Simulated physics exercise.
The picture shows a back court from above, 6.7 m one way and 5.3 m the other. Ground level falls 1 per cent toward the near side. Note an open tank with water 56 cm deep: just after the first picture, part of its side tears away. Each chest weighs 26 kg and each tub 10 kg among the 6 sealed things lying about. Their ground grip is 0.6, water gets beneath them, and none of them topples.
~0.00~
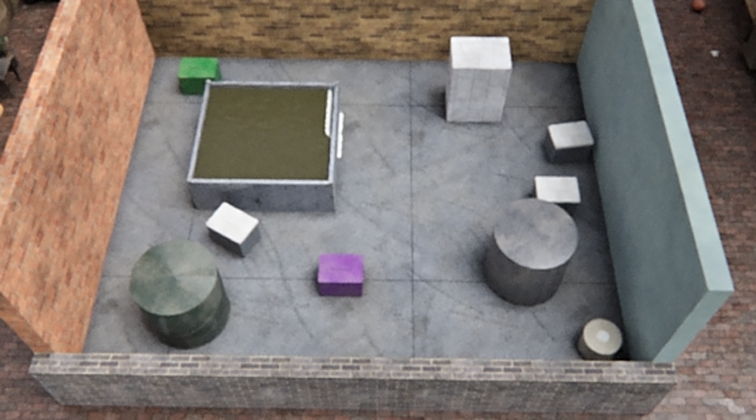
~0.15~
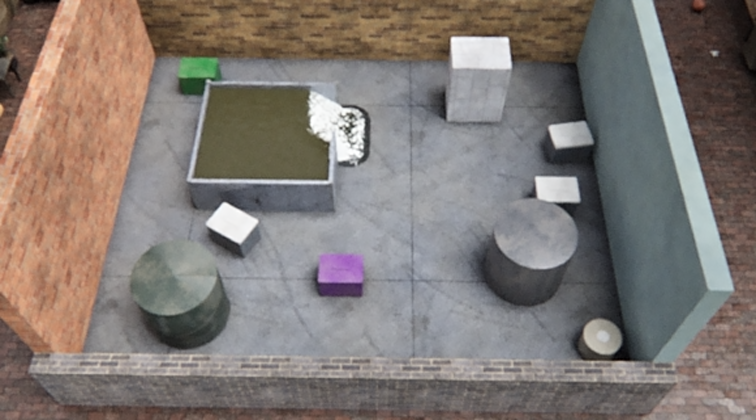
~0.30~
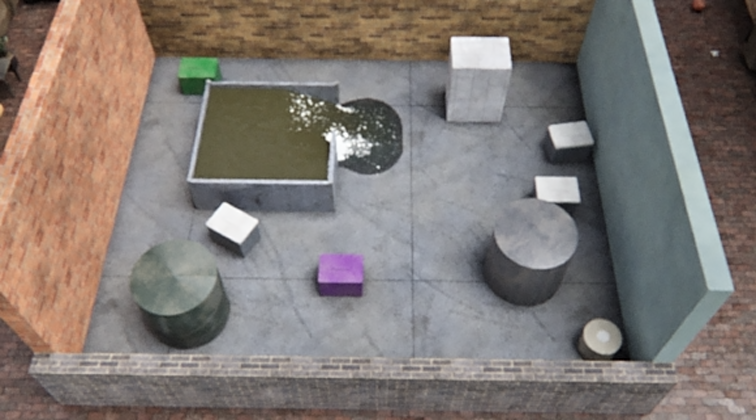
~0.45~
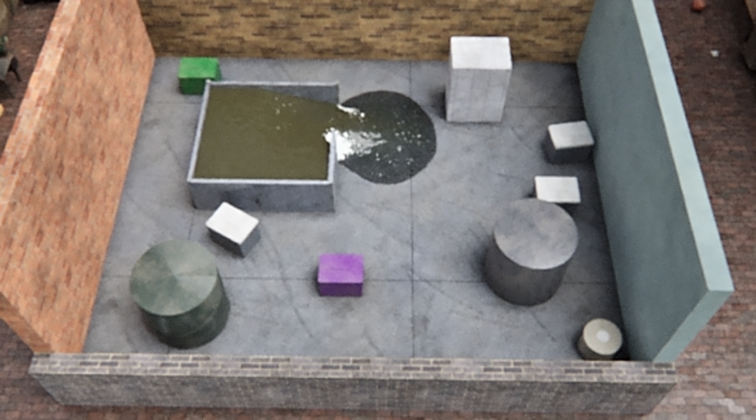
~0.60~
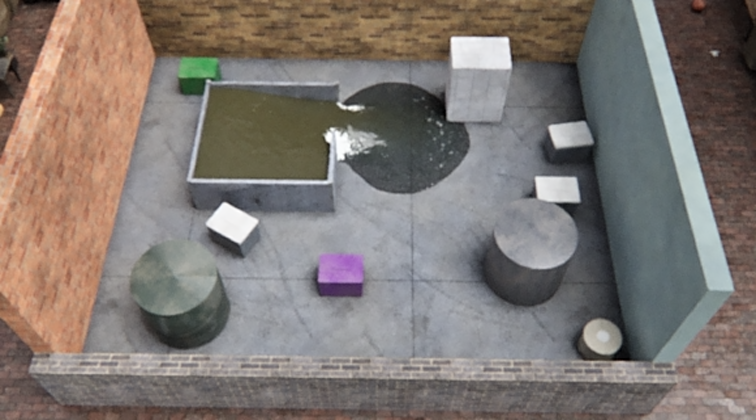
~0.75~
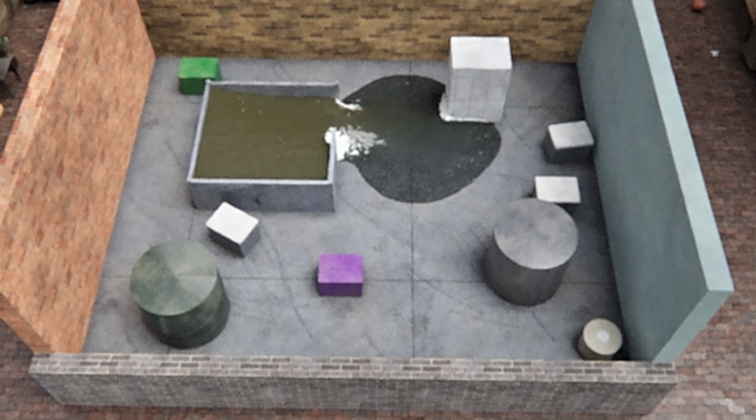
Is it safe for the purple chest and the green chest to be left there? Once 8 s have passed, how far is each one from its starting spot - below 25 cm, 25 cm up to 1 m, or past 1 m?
At the end, purple chest: Stays near its start. Green chest: Stays near its start.
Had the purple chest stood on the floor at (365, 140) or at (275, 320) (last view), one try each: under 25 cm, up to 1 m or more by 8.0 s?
In turn: It gets carried off; it stays put.
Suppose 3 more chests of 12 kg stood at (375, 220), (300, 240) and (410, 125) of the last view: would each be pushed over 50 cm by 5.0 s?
So that's within the threshold, within the threshold and beyond the threshold, in that sequence.
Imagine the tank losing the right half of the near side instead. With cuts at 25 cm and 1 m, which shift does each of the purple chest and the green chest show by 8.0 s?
Here's how it goes: The purple chest winds up well off, and the green chest scarcely moves.
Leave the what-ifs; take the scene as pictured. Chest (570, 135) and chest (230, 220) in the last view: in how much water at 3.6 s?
First about 15 cm, second about 0 cm.
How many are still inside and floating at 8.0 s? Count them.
I'd say 1 of them.
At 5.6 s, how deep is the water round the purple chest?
Roughly 0 cm at that moment.
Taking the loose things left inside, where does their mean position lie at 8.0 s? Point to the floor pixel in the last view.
Near (381, 255).
After 1.6 s the purple chest is near (341, 268), 0.0 m from its start, aground; the green chest is near (198, 67), 0.0 m from its start, aground; 0 afloat.
After 3.6 s the purple chest is near (341, 268), 0.0 m from its start, aground; the green chest is near (198, 67), 0.0 m from its start, aground; 1 afloat.
After 5.6 s the purple chest is near (341, 268), 0.0 m from its start, aground; the green chest is near (198, 67), 0.0 m from its start, aground; 1 afloat.
After 8.0 s the purple chest is near (341, 268), 0.0 m from its start, aground; the green chest is near (198, 67), 0.0 m from its start, aground; 1 afloat.
